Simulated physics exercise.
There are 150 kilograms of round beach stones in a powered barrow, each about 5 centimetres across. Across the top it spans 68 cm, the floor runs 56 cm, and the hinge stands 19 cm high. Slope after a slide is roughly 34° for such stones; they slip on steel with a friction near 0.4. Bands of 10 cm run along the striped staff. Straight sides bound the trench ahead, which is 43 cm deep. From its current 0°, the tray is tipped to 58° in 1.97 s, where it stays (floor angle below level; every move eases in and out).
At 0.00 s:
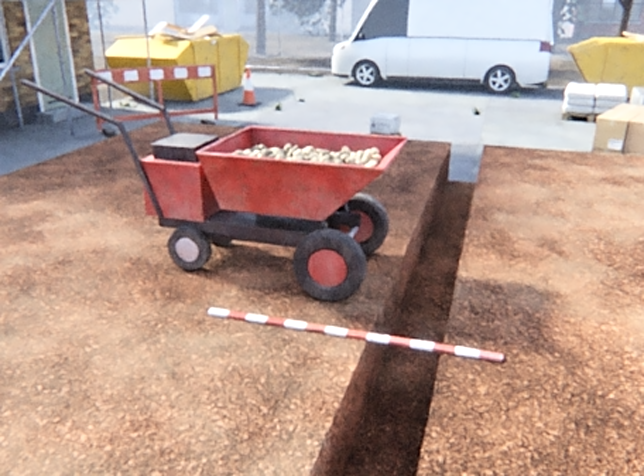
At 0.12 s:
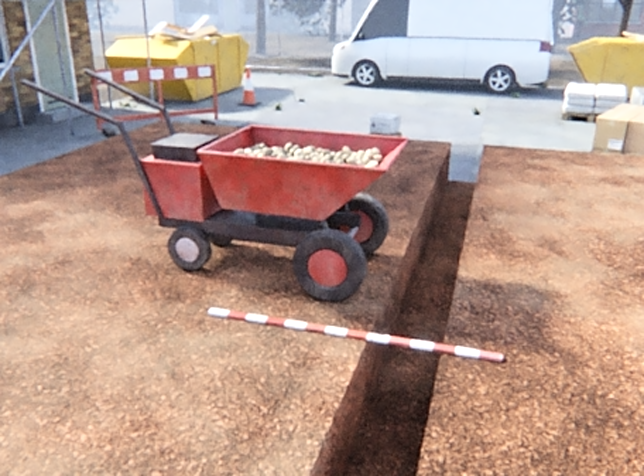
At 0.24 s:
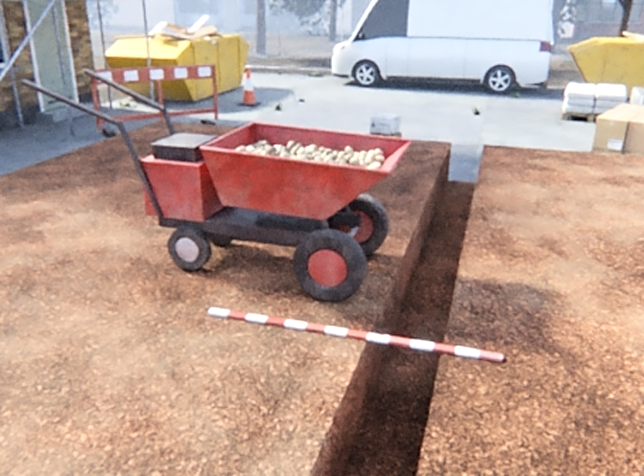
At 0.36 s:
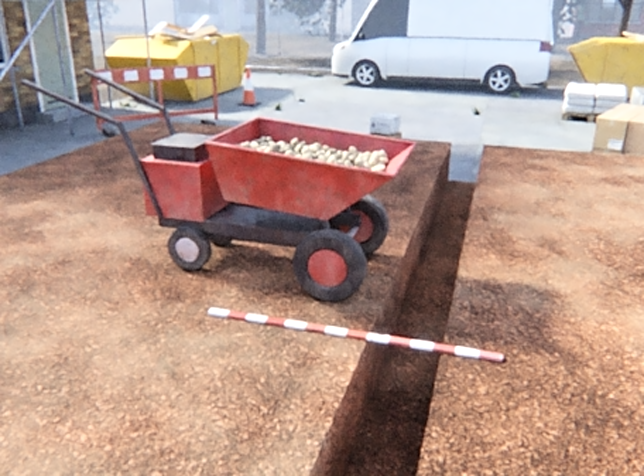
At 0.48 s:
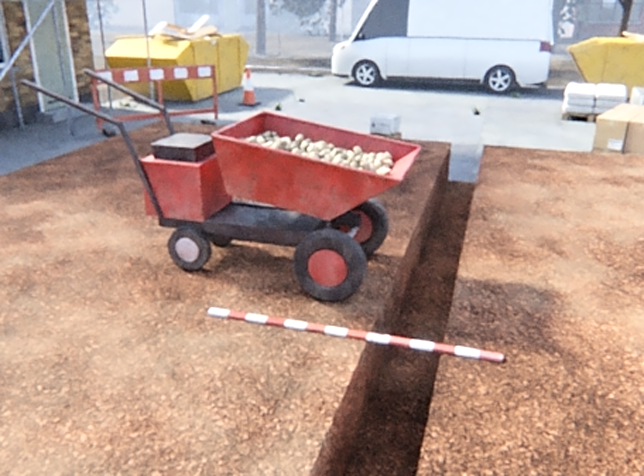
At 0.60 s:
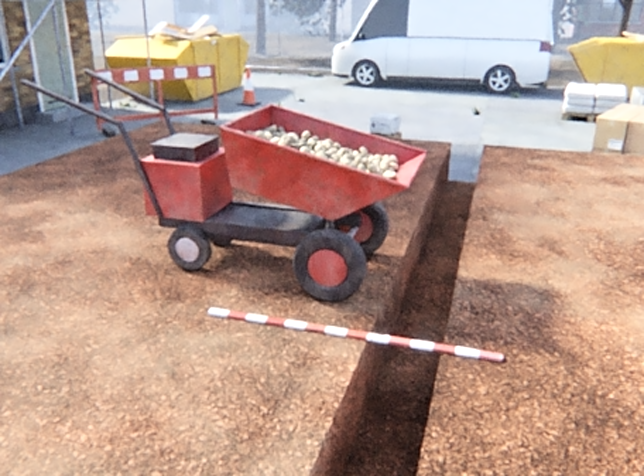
The red tray of stones on a wheeled cart tilts gradually down toward the right.
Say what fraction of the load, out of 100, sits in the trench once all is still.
About 23 out of 100.
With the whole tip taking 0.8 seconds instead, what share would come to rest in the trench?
Roughly 20 per cent would.
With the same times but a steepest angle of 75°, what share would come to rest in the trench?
Close to 5 per cent then.
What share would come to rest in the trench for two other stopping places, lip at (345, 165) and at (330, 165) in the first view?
About 65 per cent from the first spot, about 85 from the second.
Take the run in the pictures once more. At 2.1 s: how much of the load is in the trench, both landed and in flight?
About 0 per cent by then.
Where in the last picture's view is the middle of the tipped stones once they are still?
The stones end up centred near (495, 291).
After 1.5 s the floor is at 49°; 100 % in the tray; the foremost stones are at (451, 232).
After 2.1 s the floor is at 58°; 55 % in the tray, 45 % past the trench; the foremost stones are at (563, 304).
After 2.4 s the floor is at 58°; 28 % in the tray, 1 % in the trench, 71 % past the trench; the foremost stones are at (636, 312).
After 4.4 s the floor is at 58°; 0 % in the tray, 23 % in the trench, 77 % past the trench; the foremost stones are past the picture's edge.
